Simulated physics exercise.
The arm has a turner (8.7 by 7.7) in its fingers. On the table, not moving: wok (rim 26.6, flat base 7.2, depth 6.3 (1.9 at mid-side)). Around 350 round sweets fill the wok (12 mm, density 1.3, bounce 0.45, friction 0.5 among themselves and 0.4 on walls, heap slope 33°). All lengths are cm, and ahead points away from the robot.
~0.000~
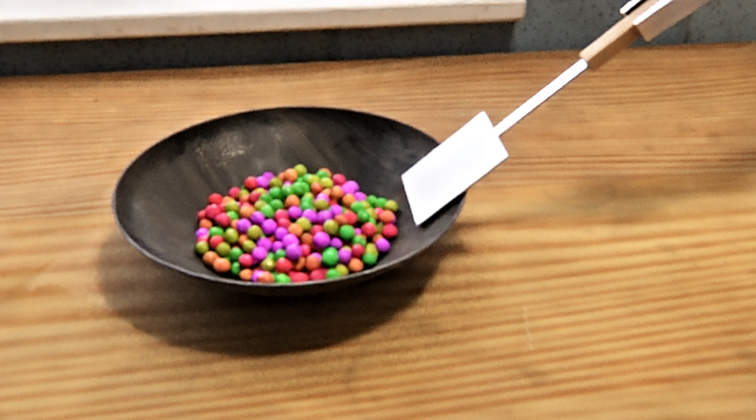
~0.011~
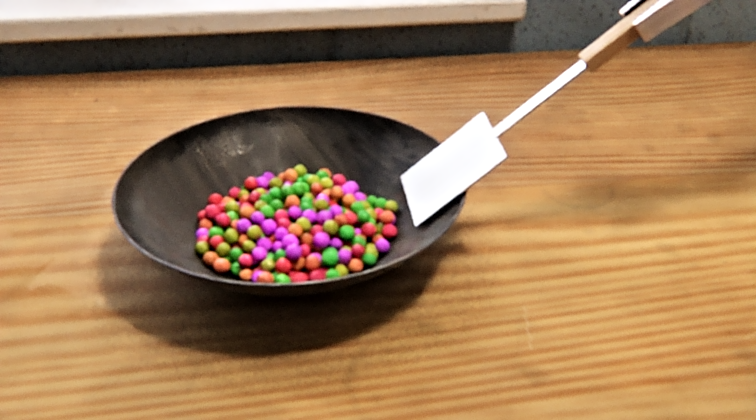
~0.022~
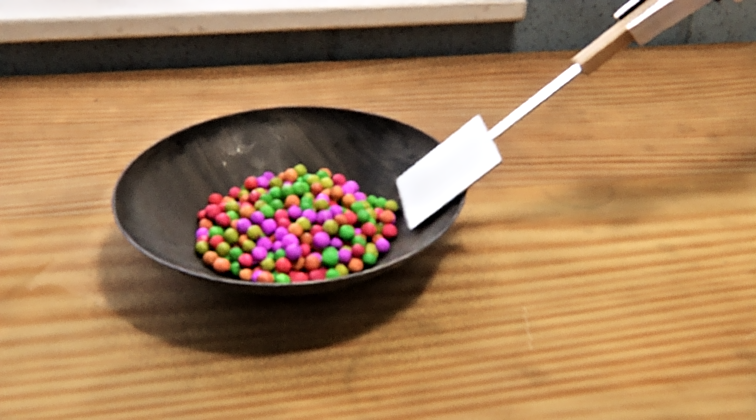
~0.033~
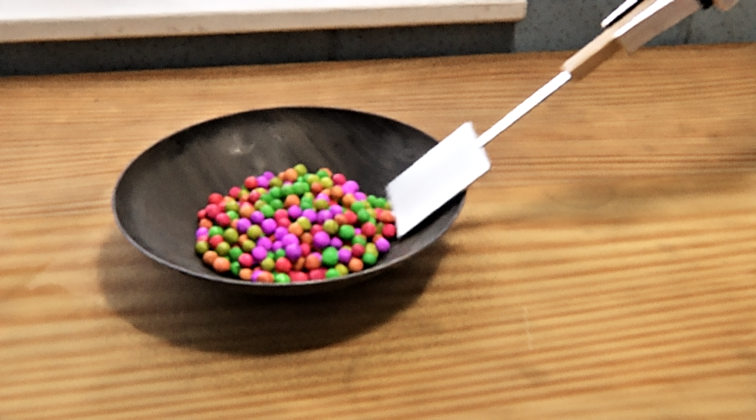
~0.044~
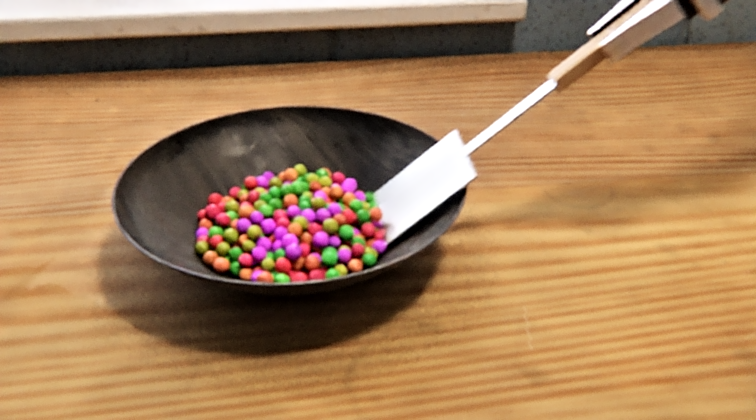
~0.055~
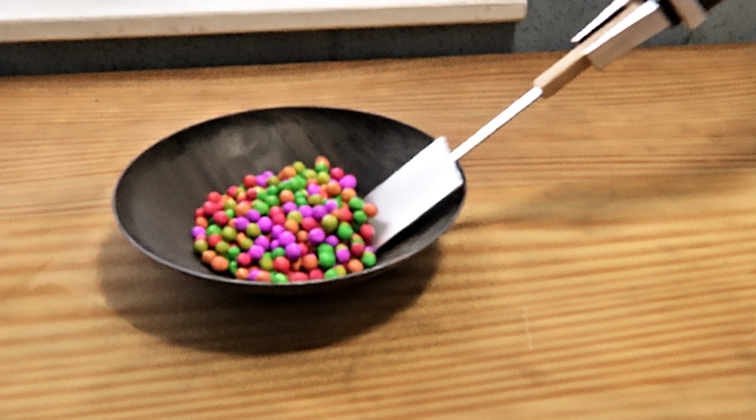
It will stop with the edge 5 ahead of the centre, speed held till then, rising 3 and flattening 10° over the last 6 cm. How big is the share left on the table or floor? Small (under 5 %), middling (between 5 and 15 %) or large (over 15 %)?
Answer: Middling; between 5 and 15 % of the round sweets finish on the table or floor.
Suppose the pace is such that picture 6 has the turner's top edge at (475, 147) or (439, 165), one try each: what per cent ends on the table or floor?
Some 0 and 25 per cent.
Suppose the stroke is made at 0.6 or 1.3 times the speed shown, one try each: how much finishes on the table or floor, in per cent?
Some 0 and 25 per cent.
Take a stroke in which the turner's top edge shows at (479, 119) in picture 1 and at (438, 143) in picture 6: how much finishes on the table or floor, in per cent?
About 5 per cent.
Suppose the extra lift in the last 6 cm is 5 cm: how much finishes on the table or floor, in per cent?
Some 15 per cent.
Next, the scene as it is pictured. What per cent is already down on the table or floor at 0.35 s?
About 4 per cent.
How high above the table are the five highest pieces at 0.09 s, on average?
About 5 cm.
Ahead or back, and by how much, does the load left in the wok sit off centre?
Roughly 4.5 cm ahead.
By 0.09 s, sloping 40°, highest piece 6 above the table; 350 in the wok.
By 0.13 s, sloping 36°, highest piece 7 above the table; 350 in the wok.
By 0.35 s, sloping 30°, highest piece 8 above the table; 320 in the wok, 14 on the table or floor, 16 on the blade or in flight.
By 1.40 s, sloping 30°, highest piece 7 above the table; 319 in the wok, 31 on the table or floor.
Final count, 319 in the wok, 31 on the table or floor. That is 9 % on the table or floor.
